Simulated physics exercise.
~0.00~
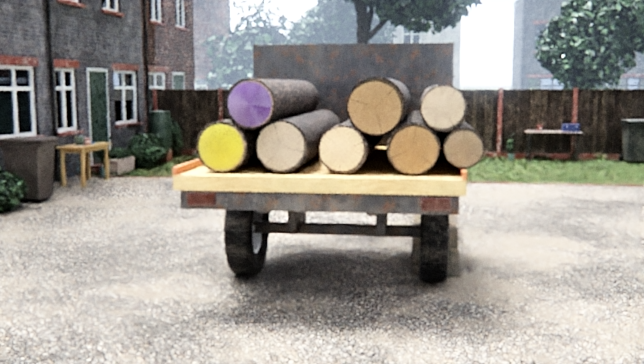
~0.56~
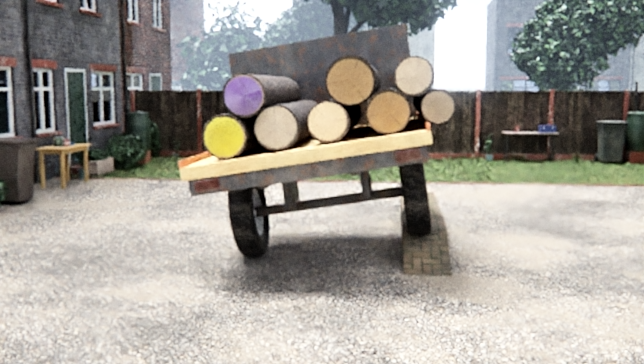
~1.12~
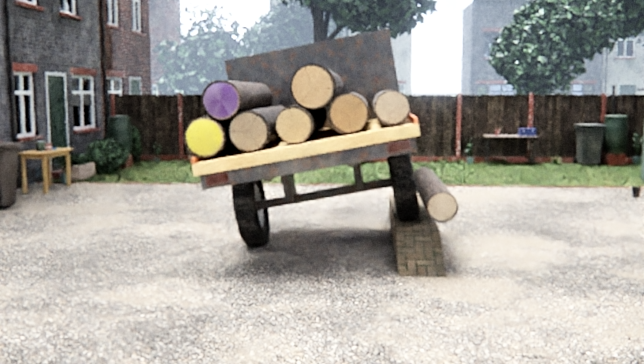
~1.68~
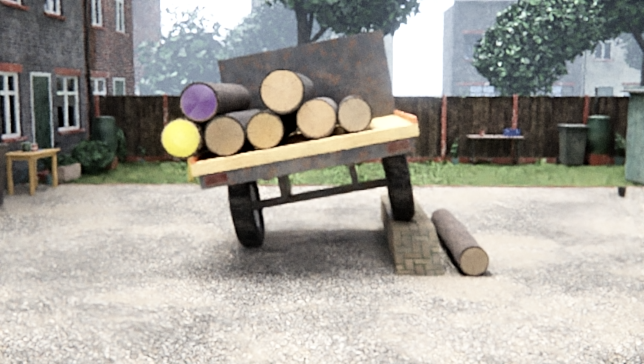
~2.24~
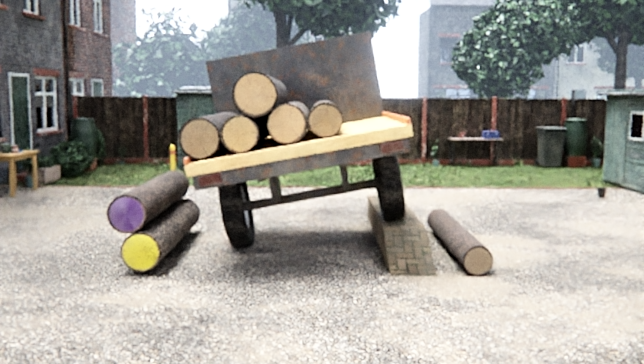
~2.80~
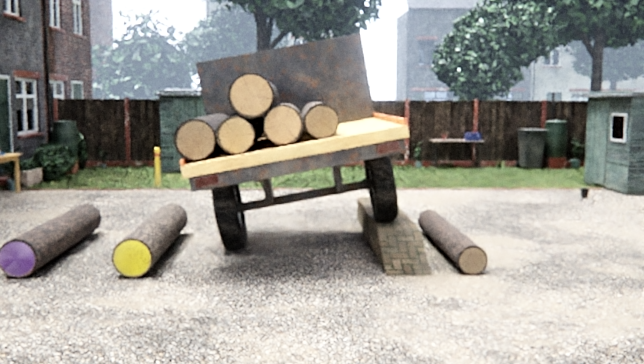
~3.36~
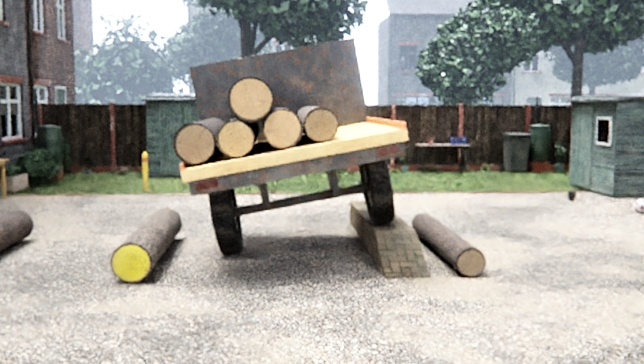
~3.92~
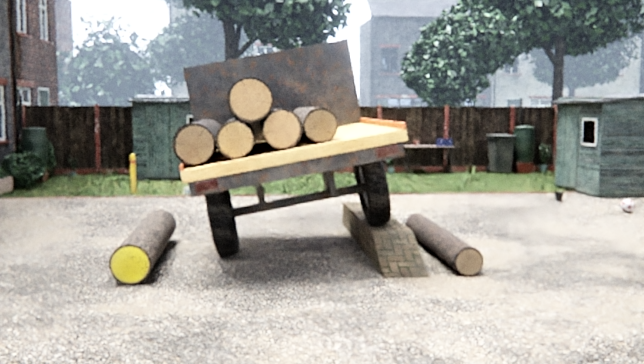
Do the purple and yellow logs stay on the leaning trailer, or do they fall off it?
Both the yellow log and the purple log fall off the left side of the trailer onto the ground.
